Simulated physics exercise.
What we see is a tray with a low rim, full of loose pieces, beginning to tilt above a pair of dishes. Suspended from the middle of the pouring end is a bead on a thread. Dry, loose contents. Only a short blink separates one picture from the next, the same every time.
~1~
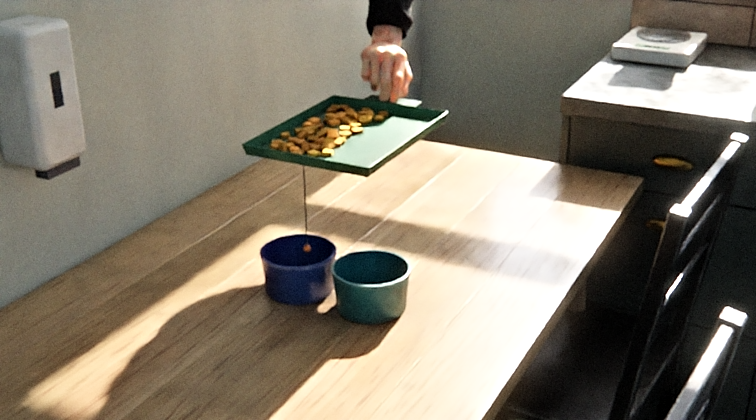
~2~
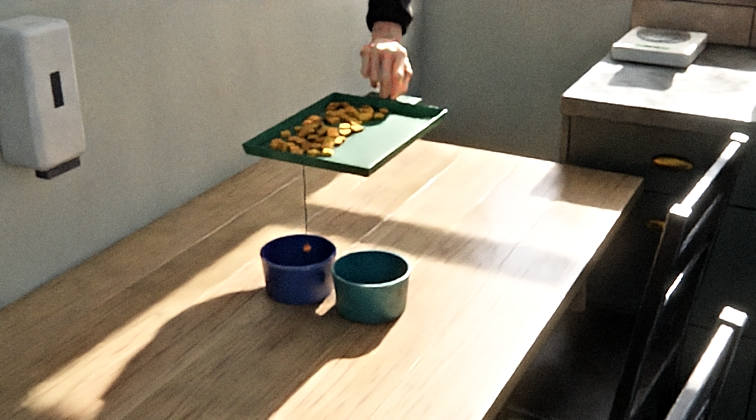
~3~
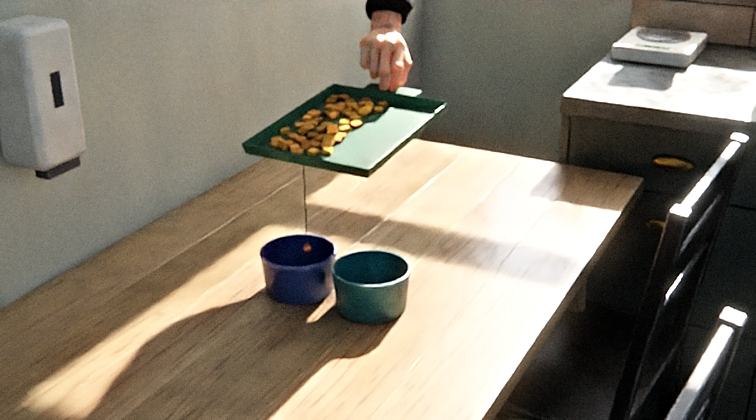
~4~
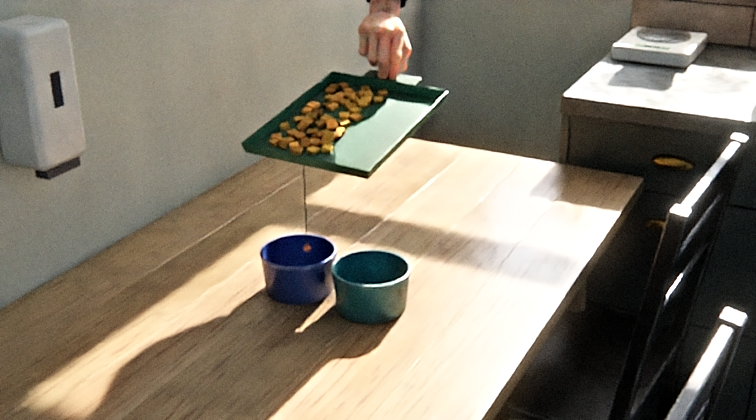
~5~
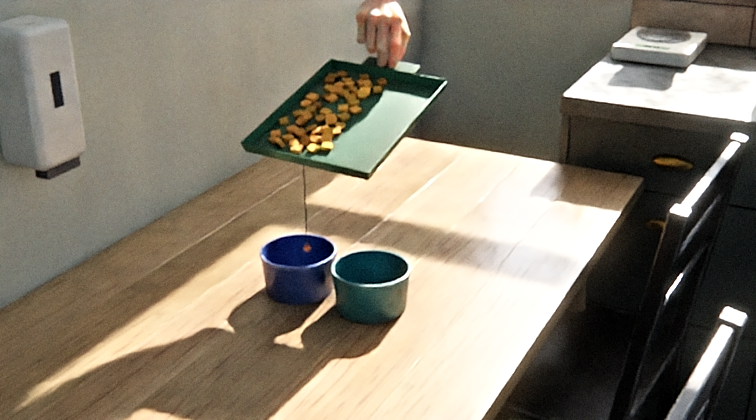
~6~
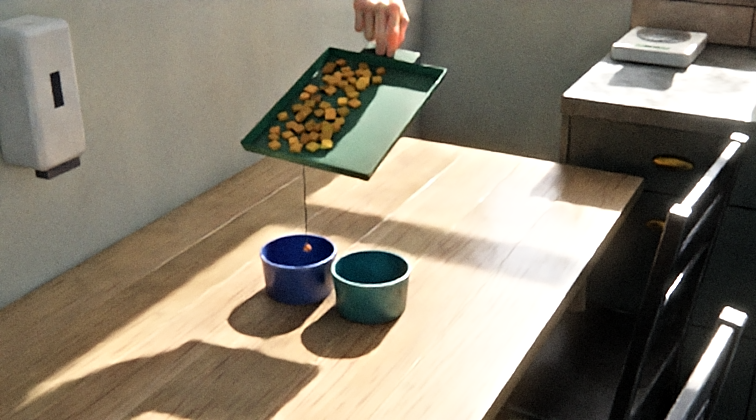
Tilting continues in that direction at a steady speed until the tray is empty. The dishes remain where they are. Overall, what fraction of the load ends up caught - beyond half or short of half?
Honestly, the catch comes out below half of the load.
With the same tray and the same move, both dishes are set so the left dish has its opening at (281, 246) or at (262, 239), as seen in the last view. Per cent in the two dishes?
Trial 1 near 20 percent, trial 2 near 0 percent.
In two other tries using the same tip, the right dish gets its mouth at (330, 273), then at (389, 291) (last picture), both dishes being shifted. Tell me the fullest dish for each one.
In the first try it's the rightmost dish, and in the second it's the leftmost dish.
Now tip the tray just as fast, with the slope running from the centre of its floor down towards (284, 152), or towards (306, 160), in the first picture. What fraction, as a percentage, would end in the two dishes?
20 % and 10 %, roughly.
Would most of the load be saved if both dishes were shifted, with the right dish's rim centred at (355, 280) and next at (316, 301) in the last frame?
With the first shift the pair saves beyond half; with the second, less than a half.
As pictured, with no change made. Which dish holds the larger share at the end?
More ends in the right one.
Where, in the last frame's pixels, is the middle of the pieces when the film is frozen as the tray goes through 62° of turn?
Somewhere around pixel (308, 142) in the last picture.
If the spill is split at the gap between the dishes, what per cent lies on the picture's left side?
Roughly 80 percent.
Soon after the last picture, tray tipped steeply; all on the tray.
A little later, tray tipped right over; about two thirds on the tray; a small part in the right dish; about a quarter outside both; a small part in the air.
Later still, tray tipped past a quarter turn; about a quarter in the right dish; most outside both.
At rest, tray tipped past a quarter turn; about a quarter in the right dish; none in the left dish; most outside both.
